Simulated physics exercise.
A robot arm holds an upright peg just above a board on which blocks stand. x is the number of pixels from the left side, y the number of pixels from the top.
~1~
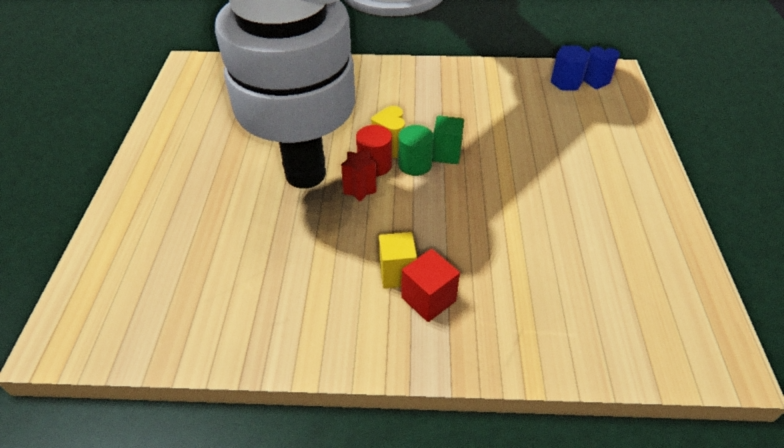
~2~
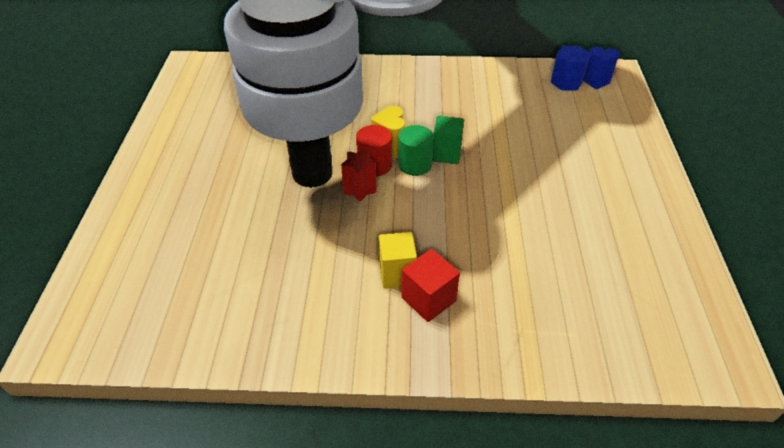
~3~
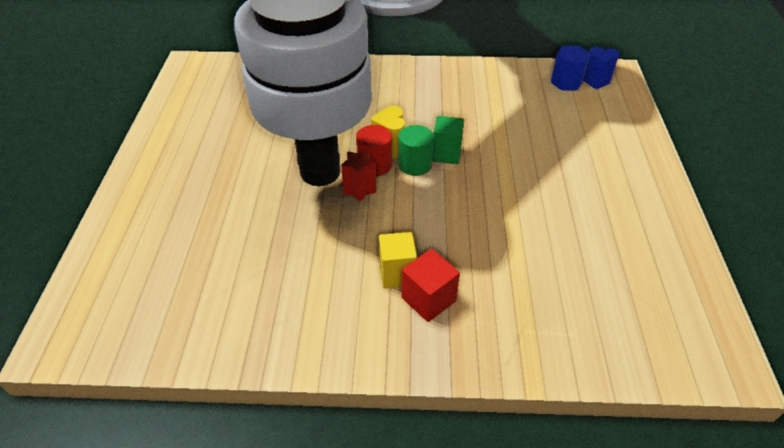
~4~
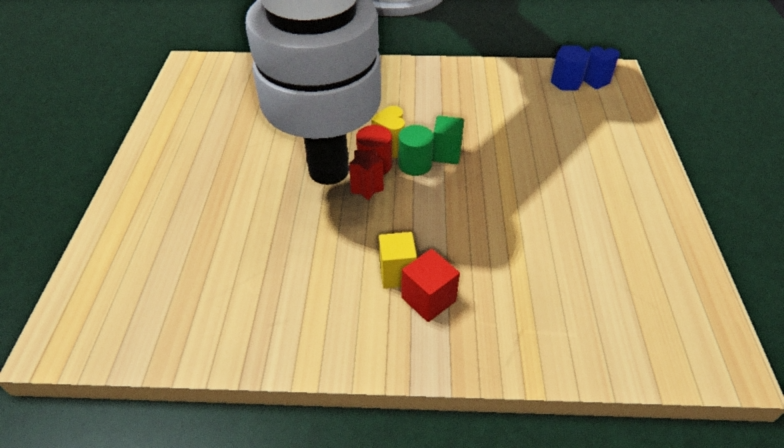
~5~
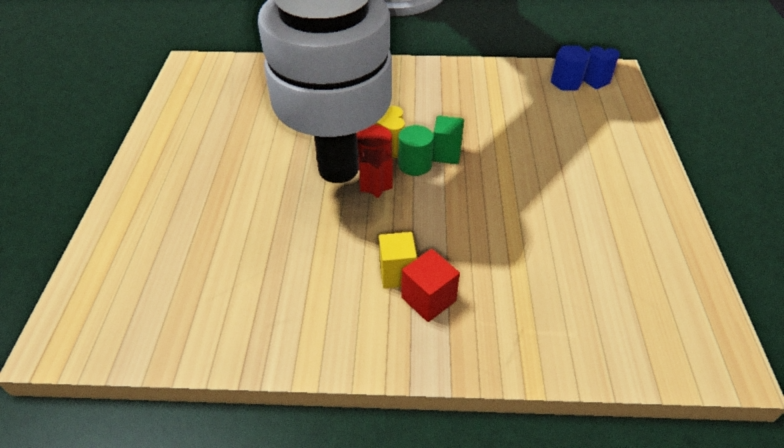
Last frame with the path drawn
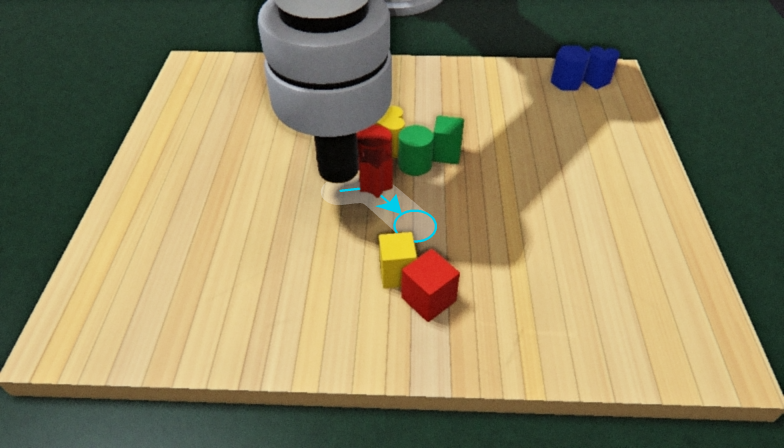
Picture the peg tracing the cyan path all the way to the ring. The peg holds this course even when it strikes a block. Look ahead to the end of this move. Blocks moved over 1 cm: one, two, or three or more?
One block moves.
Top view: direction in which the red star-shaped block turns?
Viewed from above: Anti-clockwise.
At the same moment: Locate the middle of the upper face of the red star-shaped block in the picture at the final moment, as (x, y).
The middle of its top is at (415, 159).
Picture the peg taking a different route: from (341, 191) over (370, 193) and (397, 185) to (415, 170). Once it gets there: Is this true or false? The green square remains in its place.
That statement is not accurate.
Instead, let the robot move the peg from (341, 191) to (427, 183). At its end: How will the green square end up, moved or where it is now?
It gets moved.
Drawn move, from (341, 191) through (372, 191) and (394, 207) to (415, 226).
What follows on the original path. Halfway along, peg (384, 178); red star-shaped block (412, 157), turned 40° anticlockwise.
At the end, peg (416, 206); red round block still; red star-shaped block (415, 159), turned 60° anticlockwise.
